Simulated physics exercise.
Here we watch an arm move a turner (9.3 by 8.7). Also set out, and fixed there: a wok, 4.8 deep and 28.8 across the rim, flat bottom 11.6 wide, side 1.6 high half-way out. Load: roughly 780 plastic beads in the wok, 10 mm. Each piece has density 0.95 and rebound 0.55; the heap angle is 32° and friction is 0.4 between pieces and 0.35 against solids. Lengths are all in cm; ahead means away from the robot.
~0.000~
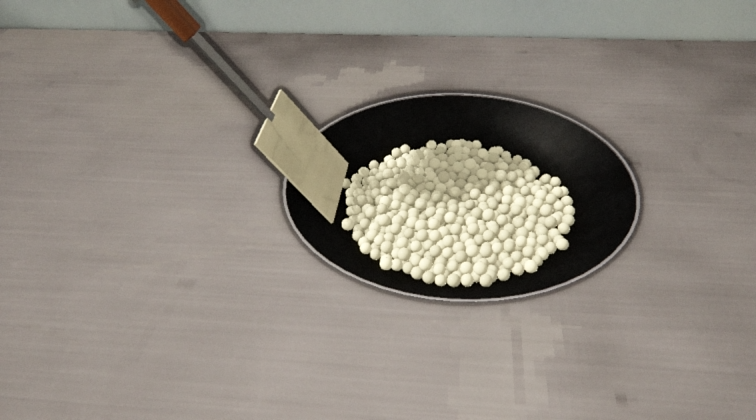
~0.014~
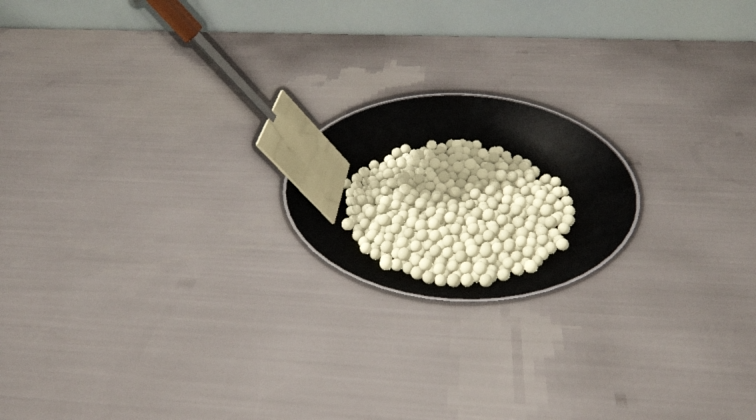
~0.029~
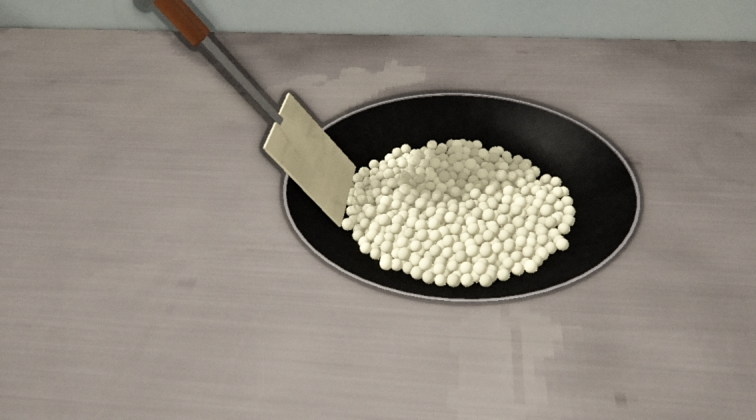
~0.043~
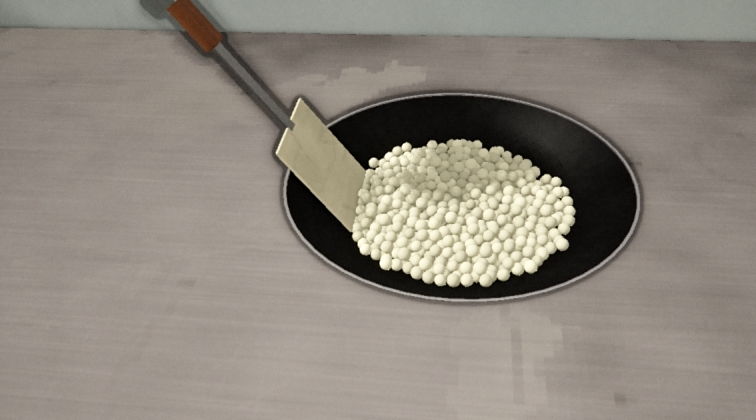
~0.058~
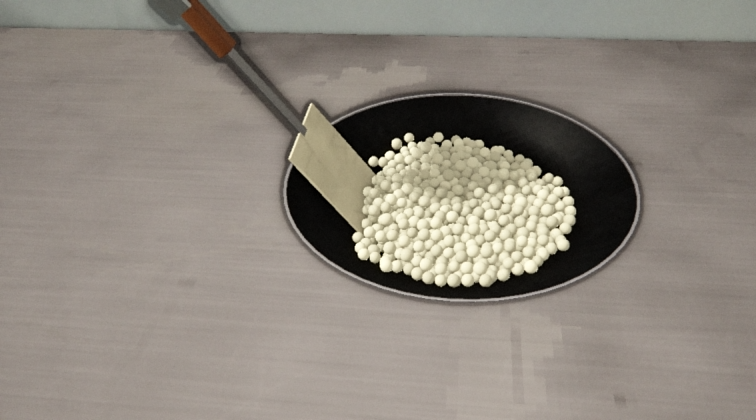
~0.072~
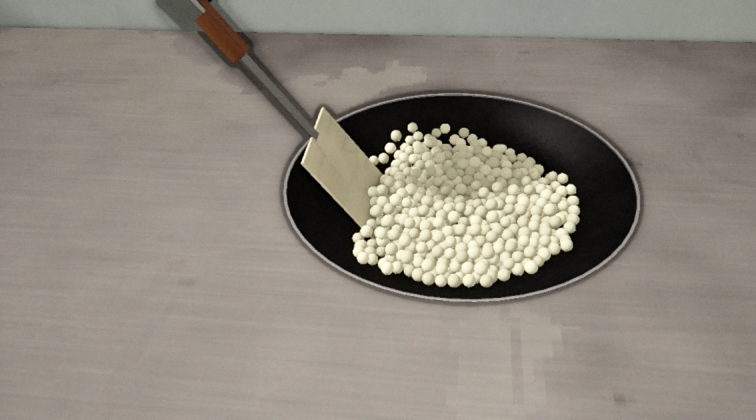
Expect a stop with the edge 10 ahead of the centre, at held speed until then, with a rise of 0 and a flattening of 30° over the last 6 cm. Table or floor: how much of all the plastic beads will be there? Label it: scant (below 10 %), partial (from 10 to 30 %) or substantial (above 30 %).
Partial (from 10 to 30 %).
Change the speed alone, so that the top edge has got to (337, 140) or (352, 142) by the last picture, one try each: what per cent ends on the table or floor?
Respectively, around 35 and 40 per cent.
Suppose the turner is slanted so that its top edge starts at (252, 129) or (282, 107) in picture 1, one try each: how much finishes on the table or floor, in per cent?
First try roughly 15 percent, second try roughly 20 percent.
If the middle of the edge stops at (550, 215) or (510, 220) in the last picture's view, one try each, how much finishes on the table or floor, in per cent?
I'd say some 5 per cent, then some 0 per cent.
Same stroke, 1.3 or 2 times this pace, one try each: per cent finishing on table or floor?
Near 30 and near 40 percent respectively.
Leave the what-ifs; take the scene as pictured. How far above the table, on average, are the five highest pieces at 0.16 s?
Somewhere around 5 centimetres high.
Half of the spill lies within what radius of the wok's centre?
It works out to near 22 cm.
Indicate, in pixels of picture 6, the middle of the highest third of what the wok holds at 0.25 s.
I'd put it somewhere near (561, 189).
After 0.16 s, sloping 54°, highest piece 5 above the table; 777 in the wok.
After 0.25 s, sloping 46°, highest piece 6 above the table; 777 in the wok.
After 0.50 s, sloping 24°, highest piece 7 above the table; 633 in the wok, 140 on the table or floor, 4 on the blade or in flight.
After 1.55 s, sloping 24°, highest piece 6 above the table; 631 in the wok, 146 on the table or floor.
In the end, 631 in the wok, 146 on the table or floor. That is 19 % on the table or floor.
